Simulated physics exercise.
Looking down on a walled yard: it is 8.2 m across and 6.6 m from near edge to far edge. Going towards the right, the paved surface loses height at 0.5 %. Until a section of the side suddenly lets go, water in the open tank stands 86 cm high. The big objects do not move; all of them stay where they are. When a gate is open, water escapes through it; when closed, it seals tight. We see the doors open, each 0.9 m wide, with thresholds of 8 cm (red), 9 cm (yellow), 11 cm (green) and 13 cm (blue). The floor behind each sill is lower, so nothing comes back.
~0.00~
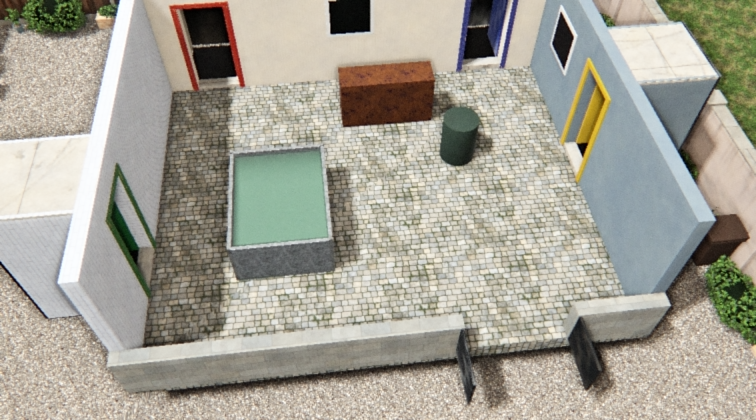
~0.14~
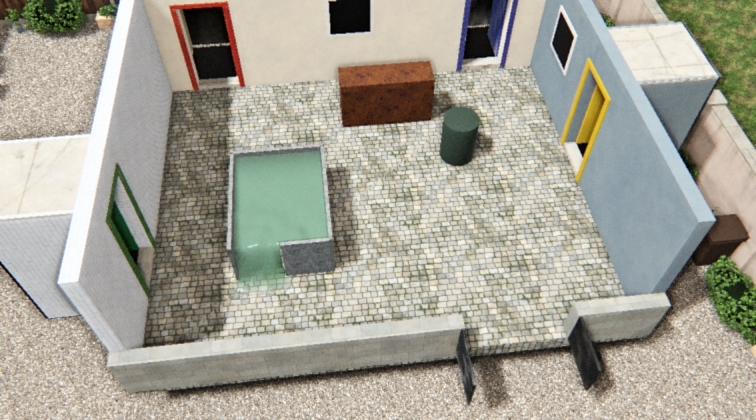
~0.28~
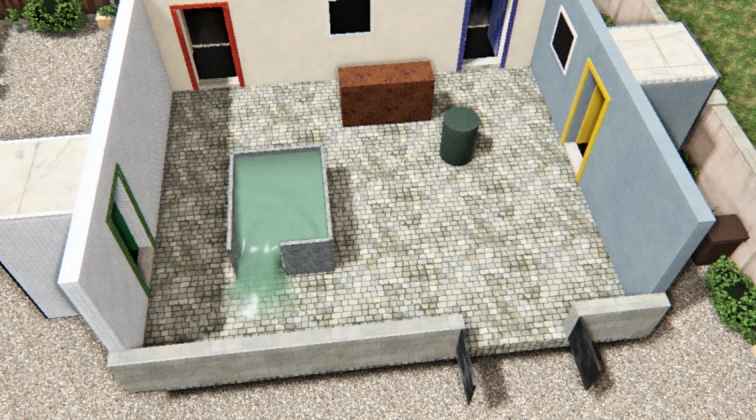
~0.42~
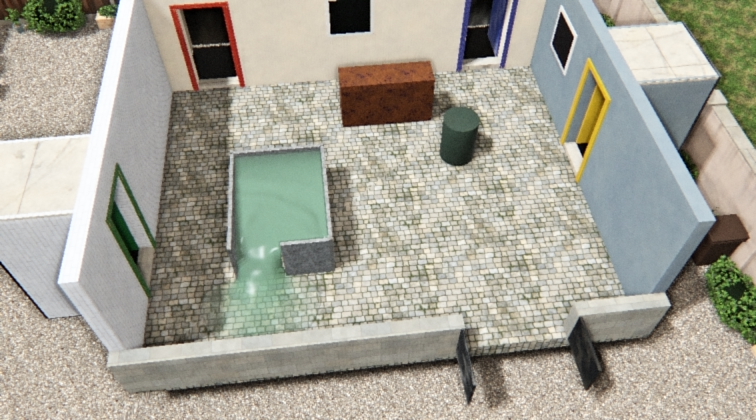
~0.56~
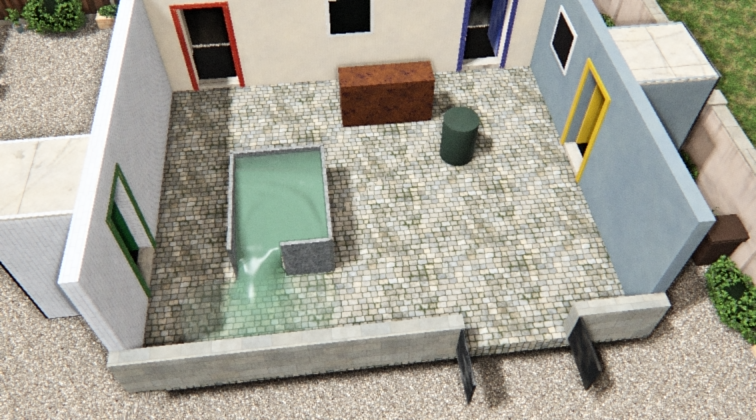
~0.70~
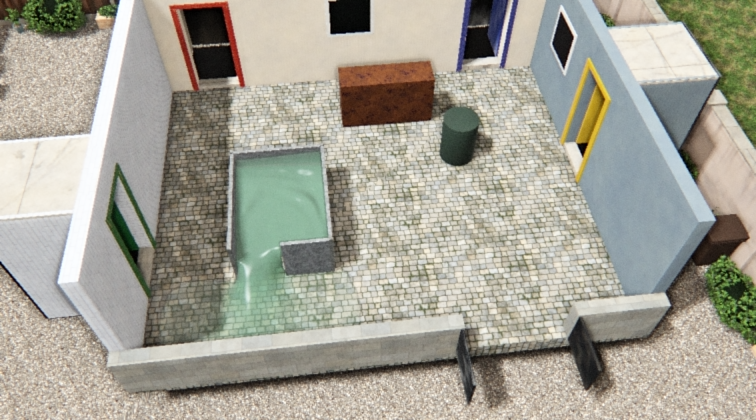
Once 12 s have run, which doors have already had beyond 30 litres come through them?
After 12 s: The red door already has; the yellow door has not yet; the green door has not yet; the blue door has not yet.
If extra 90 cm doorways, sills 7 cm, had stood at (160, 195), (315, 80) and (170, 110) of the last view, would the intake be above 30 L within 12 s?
So, in the order given, it's shy of the mark, then shy of the mark, then beyond the mark.
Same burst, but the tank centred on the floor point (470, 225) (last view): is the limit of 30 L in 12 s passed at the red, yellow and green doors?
Against the limit, the red door stays within it, the yellow door stays within it and the green door stays within it.
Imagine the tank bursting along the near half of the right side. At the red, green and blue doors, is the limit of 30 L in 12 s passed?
Red door doesn't reach it, green door doesn't reach it, blue door doesn't reach it.
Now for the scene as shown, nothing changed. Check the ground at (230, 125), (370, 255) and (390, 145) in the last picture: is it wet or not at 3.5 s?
Respectively: Got hit, got hit, was missed.
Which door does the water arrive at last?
The blue door is last.
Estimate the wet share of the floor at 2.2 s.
Near 25 per cent is wet.
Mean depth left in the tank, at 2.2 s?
Mean depth: Some 48 cm.
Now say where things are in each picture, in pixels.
The open tank at (279, 196) is whole and still, 86 cm deep, in the first picture.
Water pours out at (260, 264) and has run 0.5 m, to (235, 283); typically 10 cm deep outside, 86 cm at the open tank's back, in the second picture.
Water pours out at (261, 266) and has run 0.9 m, to (278, 318); typically 12 cm deep outside, 86 cm at the open tank's back, in the third picture.
The front is at a hidden place, 1.5 m from the gap at (261, 267); 2.0 m2 of floor is under water; 86 cm left at the back of the open tank, in the fourth picture.
The front is at a hidden place, 1.8 m from the gap at (261, 267); 3.3 m2 of floor is under water; 80 cm left at the back of the open tank, in the fifth picture.
The front is at a hidden place, 2.2 m from the gap at (261, 267); 4.0 m2 of floor is under water; 72 cm left at the back of the open tank, in the sixth picture.
After 1.4 s water covers 10 % of the floor and is deepest (66 cm) near (141, 369); red door not reached, yellow door not reached, green door not reached, blue door not reached.
After 2.2 s water covers 25 % of the floor and is deepest (47 cm) near (153, 368); red door not reached, yellow door not reached, green door 10 cm at the sill, 0 L in, blue door not reached.
After 3.5 s water covers 60 % of the floor and is deepest (32 cm) near (256, 357); red door not reached, yellow door not reached, green door 12 cm at the sill, 1 L in, blue door not reached.
After 7.0 s water covers 80 % of the floor and is deepest (17 cm) near (256, 347); red door 15 cm at the sill, 111 L in, yellow door 6 cm at the sill, 0 L in, green door 8 cm at the sill, 4 L in, blue door 5 cm at the sill, 0 L in.
After 12.0 s water covers 95 % of the floor and is deepest (12 cm) near (542, 162); red door 7 cm at the sill, 153 L in, yellow door 9 cm at the sill, 0 L in, green door 4 cm at the sill, 4 L in, blue door 10 cm at the sill, 0 L in.
